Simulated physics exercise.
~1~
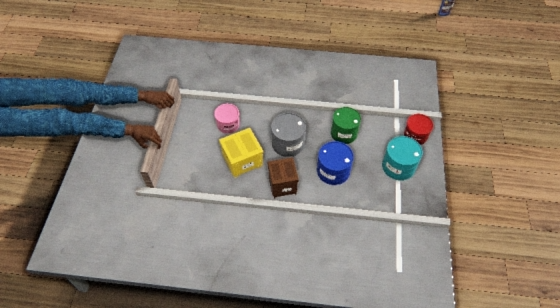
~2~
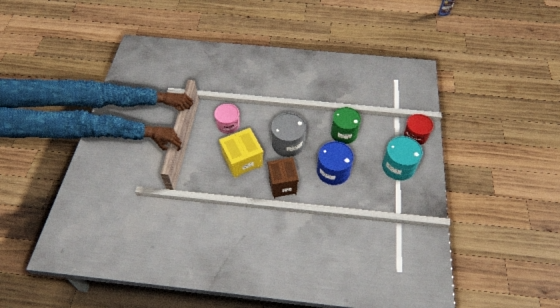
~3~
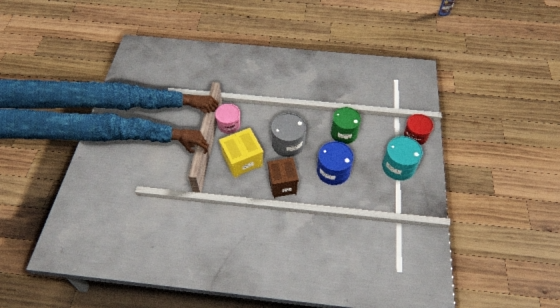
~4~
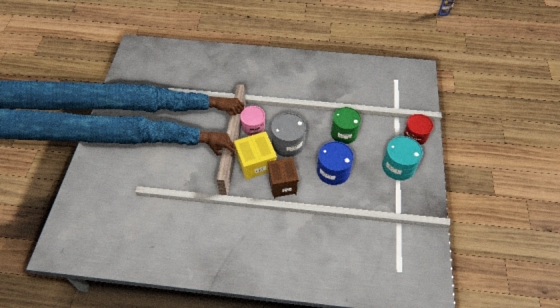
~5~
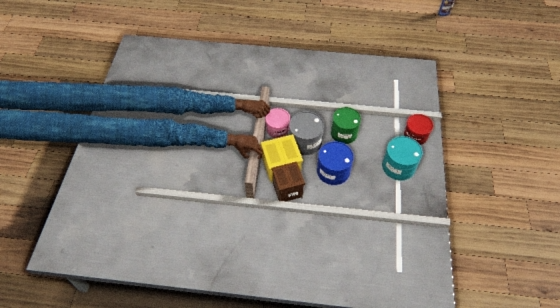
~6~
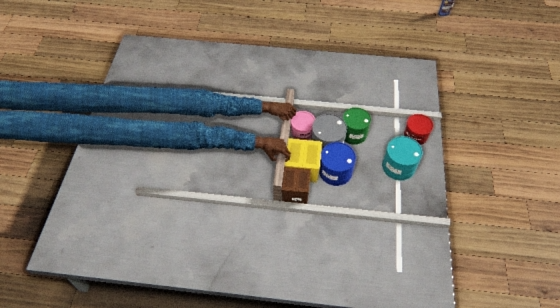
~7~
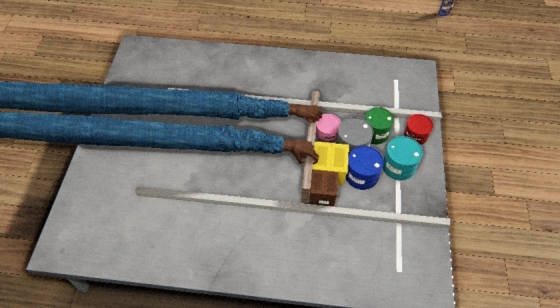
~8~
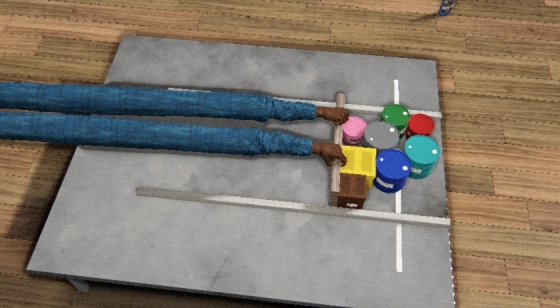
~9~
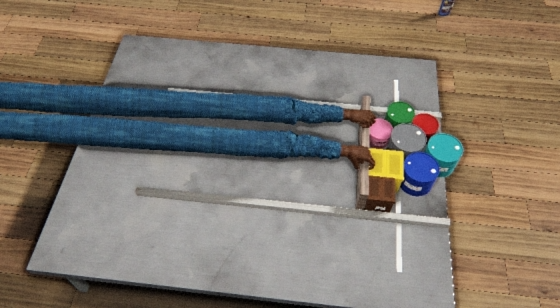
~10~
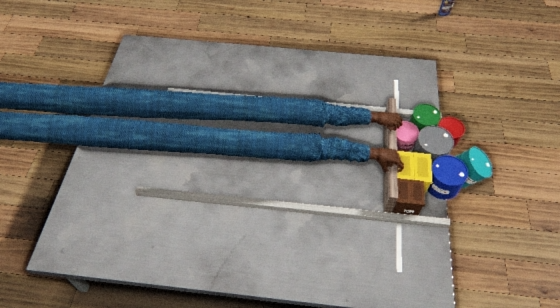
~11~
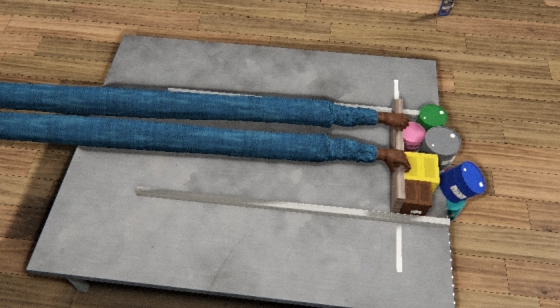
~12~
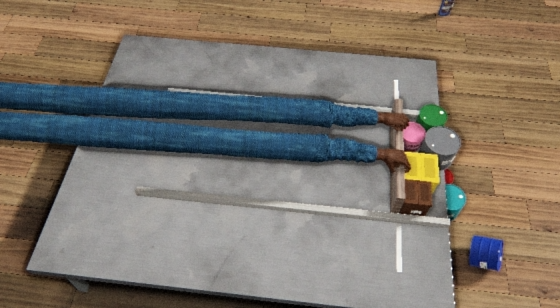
Two hands pushing a plank rightward to a tape line, shoving coloured containers together until blue, turquoise and red ones drop off.
